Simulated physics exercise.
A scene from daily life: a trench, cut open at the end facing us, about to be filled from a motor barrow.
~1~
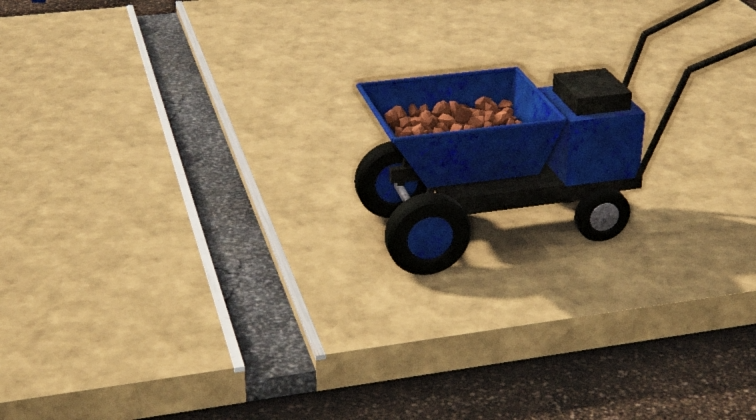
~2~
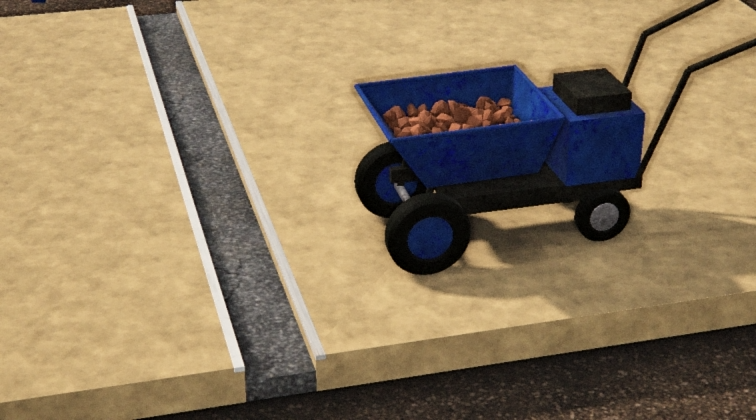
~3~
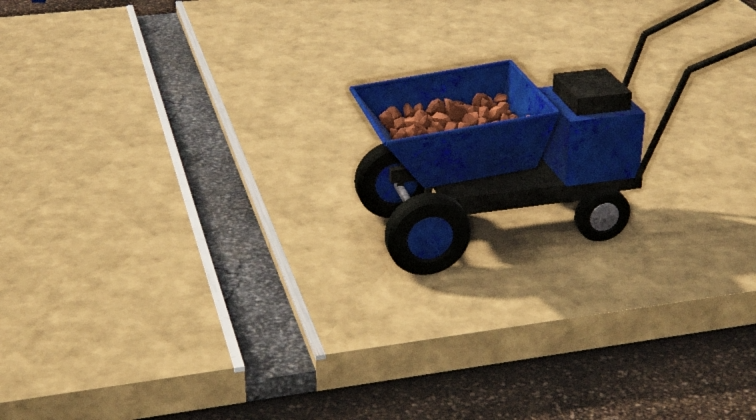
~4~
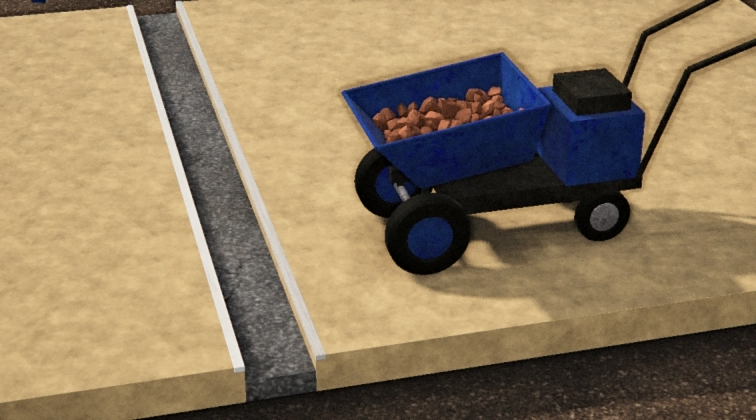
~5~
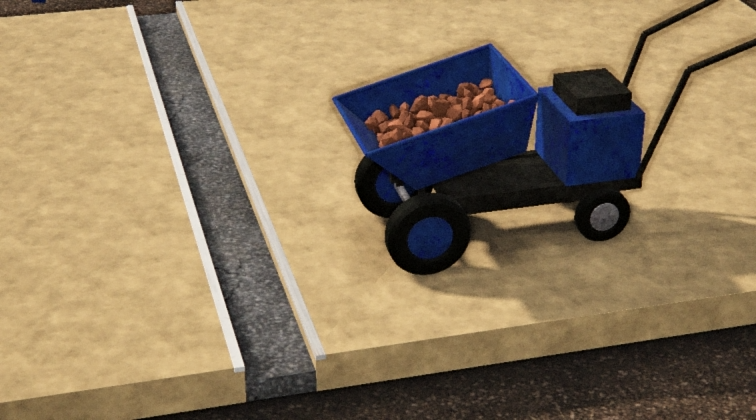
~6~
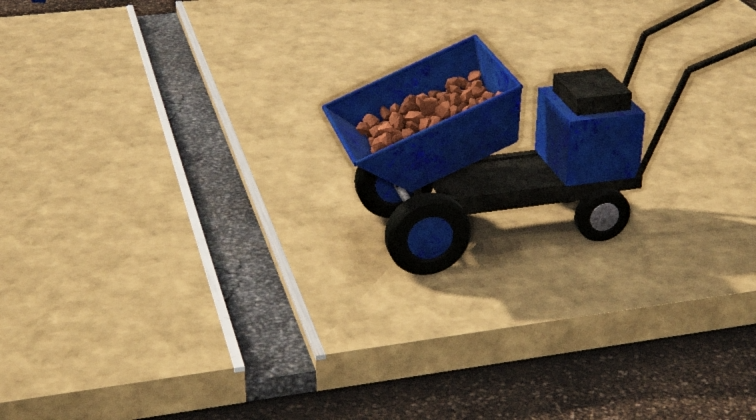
A blue motor barrow stands beside a shallow trench as its rubble-filled skip tilts leftward.
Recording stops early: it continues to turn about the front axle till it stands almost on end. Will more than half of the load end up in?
Yes: The trench does get most of the load.
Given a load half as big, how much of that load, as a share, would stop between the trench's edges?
It would be around 70 per cent of the load.
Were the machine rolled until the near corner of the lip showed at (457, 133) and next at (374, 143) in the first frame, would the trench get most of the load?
A minority, then a majority.
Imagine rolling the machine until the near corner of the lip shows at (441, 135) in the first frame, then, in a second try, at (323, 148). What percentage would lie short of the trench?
About 50 per cent first, about 0 per cent second.
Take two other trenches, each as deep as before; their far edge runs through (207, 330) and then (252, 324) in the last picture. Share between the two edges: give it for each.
In order: Near 70, then 50 percent.
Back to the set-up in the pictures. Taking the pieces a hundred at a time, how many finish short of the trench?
My estimate is around 10 percent.
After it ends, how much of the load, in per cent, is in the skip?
It is some 20 percent.
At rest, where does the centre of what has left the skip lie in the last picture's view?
Close to (254, 266).
Shortly afterwards, skip tipped steeply; the whole lot in the skip.
Next, skip tipped right over; the bulk in the skip; a little short of the trench; a little in or heaped over the trench.
Some moments later, skip tipped right over; near a quarter in the skip; a little short of the trench; near half in or heaped over the trench; a little beyond it.
In the end, skip tipped right over; near a quarter in the skip; a little short of the trench; near two thirds in or heaped over the trench; a little beyond it.
